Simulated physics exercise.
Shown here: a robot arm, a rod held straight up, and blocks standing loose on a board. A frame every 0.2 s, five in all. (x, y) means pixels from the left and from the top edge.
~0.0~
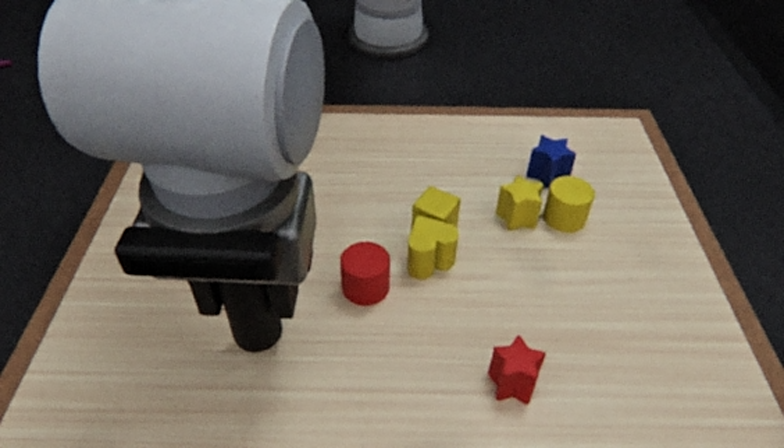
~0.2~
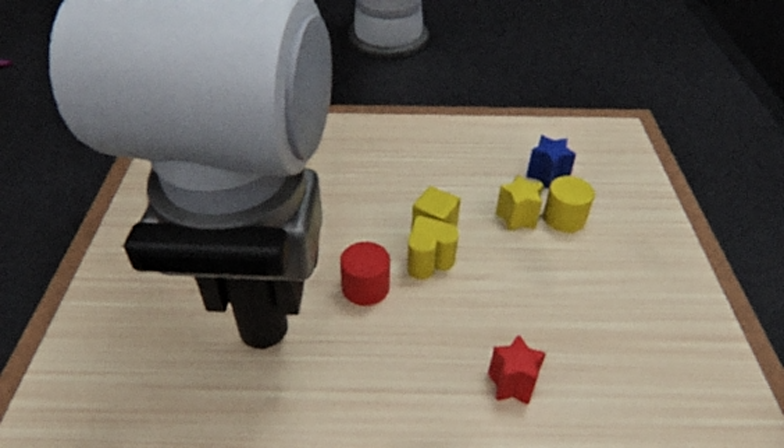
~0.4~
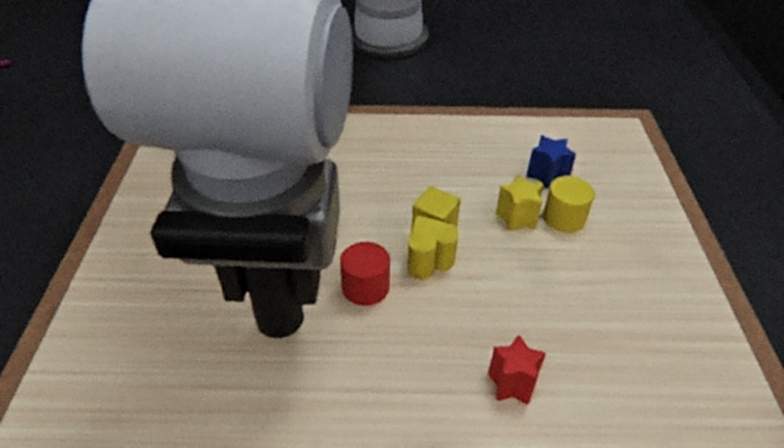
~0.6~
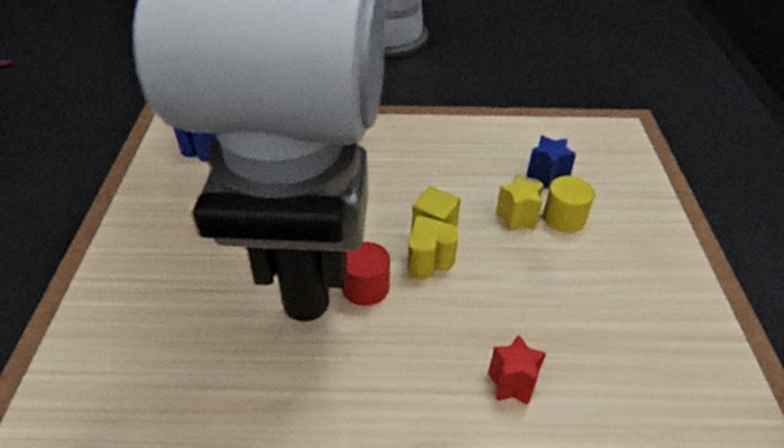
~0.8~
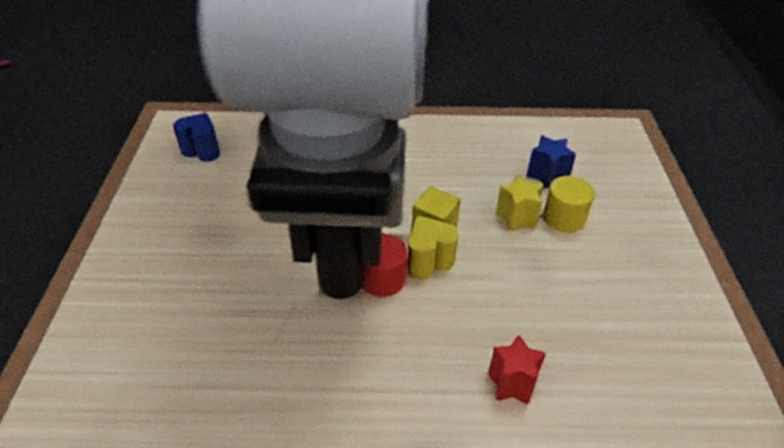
A pale wooden board with a brown edge lies on a dark surface, seen from above at an angle by a still camera. A white and black robot arm holds an upright black rod at the left, with a red disc, yellow blocks, a blue star and a red star to its right. The rod slides right and slightly away, nudging the disc toward the yellow heart, while a blue block is uncovered behind.
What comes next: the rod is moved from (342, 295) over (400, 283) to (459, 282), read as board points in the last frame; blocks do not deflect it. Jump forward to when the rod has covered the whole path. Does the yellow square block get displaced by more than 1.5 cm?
It seems not.
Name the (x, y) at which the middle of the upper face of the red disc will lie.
At the end it should sit near (494, 231).
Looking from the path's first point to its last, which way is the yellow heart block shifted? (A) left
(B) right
(A)
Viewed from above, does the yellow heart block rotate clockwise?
Short answer: No.
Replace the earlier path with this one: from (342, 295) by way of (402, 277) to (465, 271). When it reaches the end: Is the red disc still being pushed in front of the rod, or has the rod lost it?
Prediction: Still leading.
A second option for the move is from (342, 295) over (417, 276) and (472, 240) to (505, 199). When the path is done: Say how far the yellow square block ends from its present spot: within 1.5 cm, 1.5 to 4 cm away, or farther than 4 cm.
If I had to pick, the yellow square block travels from 1.5 to 4 cm here.
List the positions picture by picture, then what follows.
Lower end of the rod at (258, 332), tops of blocks, red disc at (365, 258), yellow heart block at (431, 233), yellow square block at (437, 201), yellow star at (524, 189), in the first picture.
Rod at (264, 329), blocks as before, in the second picture.
Rod at (280, 319), blocks as before, in the third picture.
Rod at (306, 303), blocks as before, in the fourth picture.
Rod at (341, 282), red disc at (383, 250), yellow heart block at (431, 233), yellow square block at (437, 201), yellow star at (524, 189), in the fifth picture.
On the path given first. One third of the way, rod at (381, 273); red disc at (424, 242); yellow heart block at (462, 228), turned 40° anticlockwise.
Two thirds of the way, rod at (422, 269); red disc at (461, 235); yellow heart block at (493, 217), turned 50° anticlockwise.
At the end, rod at (461, 269); red disc at (494, 231); yellow heart block at (510, 205), turned 75° anticlockwise; yellow square block not moved; yellow star at (531, 185), turned 10° anticlockwise.
